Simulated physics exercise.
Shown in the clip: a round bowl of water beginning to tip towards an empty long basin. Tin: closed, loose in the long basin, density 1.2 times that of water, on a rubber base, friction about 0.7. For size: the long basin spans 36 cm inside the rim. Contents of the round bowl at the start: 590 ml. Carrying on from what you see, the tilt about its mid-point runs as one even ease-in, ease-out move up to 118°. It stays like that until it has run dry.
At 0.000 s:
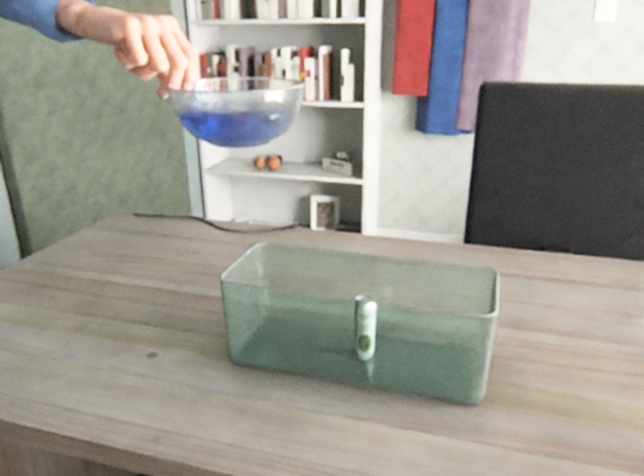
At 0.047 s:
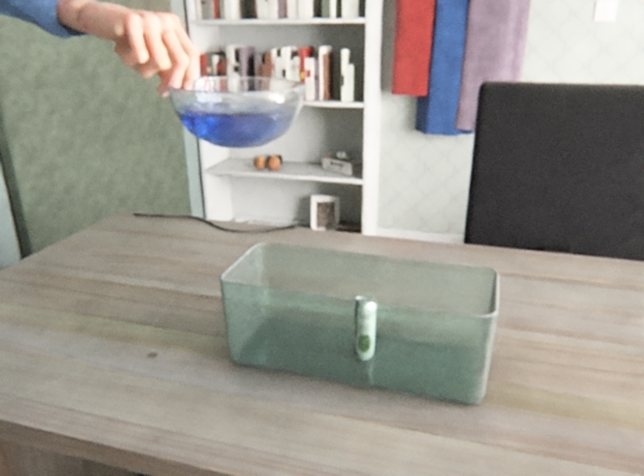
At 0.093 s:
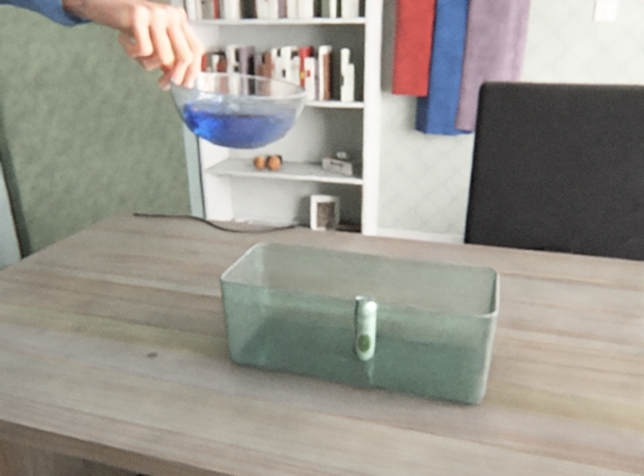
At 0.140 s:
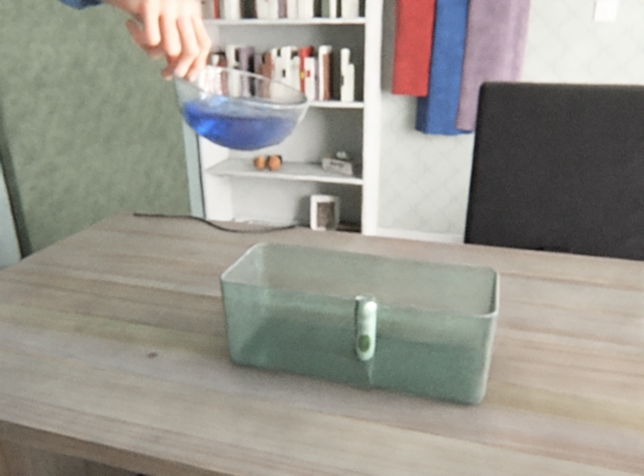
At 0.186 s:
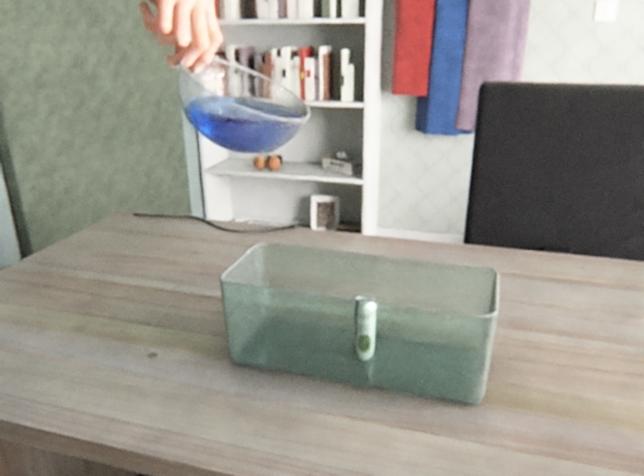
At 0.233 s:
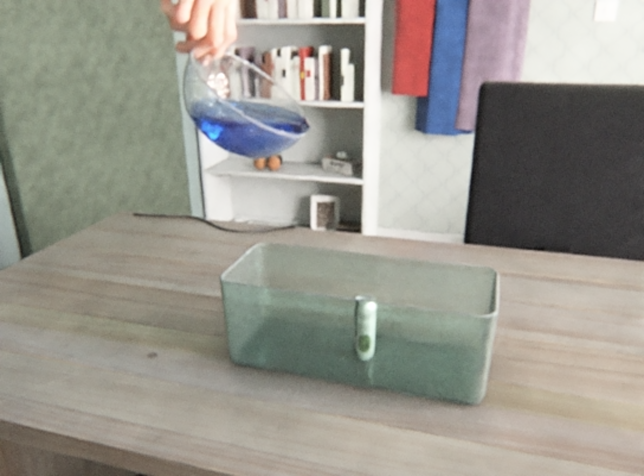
The clip opens on a hand holding a clear round bowl of blue water level, above and to the left of a long green see-through basin on a wooden table. The hand tilts the bowl to the right, slowly and then faster, and the water shifts toward its lowered right rim.
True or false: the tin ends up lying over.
True.
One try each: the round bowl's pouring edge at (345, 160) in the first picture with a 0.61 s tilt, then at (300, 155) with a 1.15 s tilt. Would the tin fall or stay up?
Run one: It does not tip. Run two: It does not tip.
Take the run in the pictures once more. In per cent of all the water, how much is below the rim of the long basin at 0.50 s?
36 %, give or take.
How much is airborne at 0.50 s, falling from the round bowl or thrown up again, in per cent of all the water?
Roughly 62 %.
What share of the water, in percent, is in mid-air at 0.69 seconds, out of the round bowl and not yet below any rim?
Close to 5 %.
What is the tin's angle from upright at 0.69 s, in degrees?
Near 15° from upright.
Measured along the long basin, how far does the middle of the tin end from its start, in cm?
8.5 cm.
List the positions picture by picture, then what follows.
In the first frame, it leans 0°; its right rim is at (300, 87); the water meets the walls at (188, 104) and (296, 109); the long basin's rim runs from (239, 261) to (497, 292); the tin's top is at (365, 302).
In the second frame, it leans 2°; its right rim is at (300, 90); the water meets the walls at (189, 103) and (296, 109).
In the third frame, it leans 7°; its right rim is at (302, 96); the water meets the walls at (190, 101) and (297, 112).
In the fourth frame, it leans 15°; its right rim is at (304, 106); the water meets the walls at (192, 99) and (299, 115).
In the fifth frame, it leans 25°; its right rim is at (305, 120); the water meets the walls at (195, 99) and (303, 119).
In the sixth frame, it leans 38°; its right rim is at (302, 135); the water meets the walls at (200, 100) and (298, 120); 2 per cent is over the edge.
After 0.50 s the tilt is 108° and 3 per cent is still to pour; the tin stands where it began.
After 0.69 s the tilt is 118° and 0 per cent is still to pour; the tin leans 13°.
After 0.89 s the tilt is 118° and 0 per cent is still to pour; the tin lies on its side.
After 1.11 s the tilt is 118° and 0 per cent is still to pour; the tin lies on its side.
In the end the tin lies on its side.
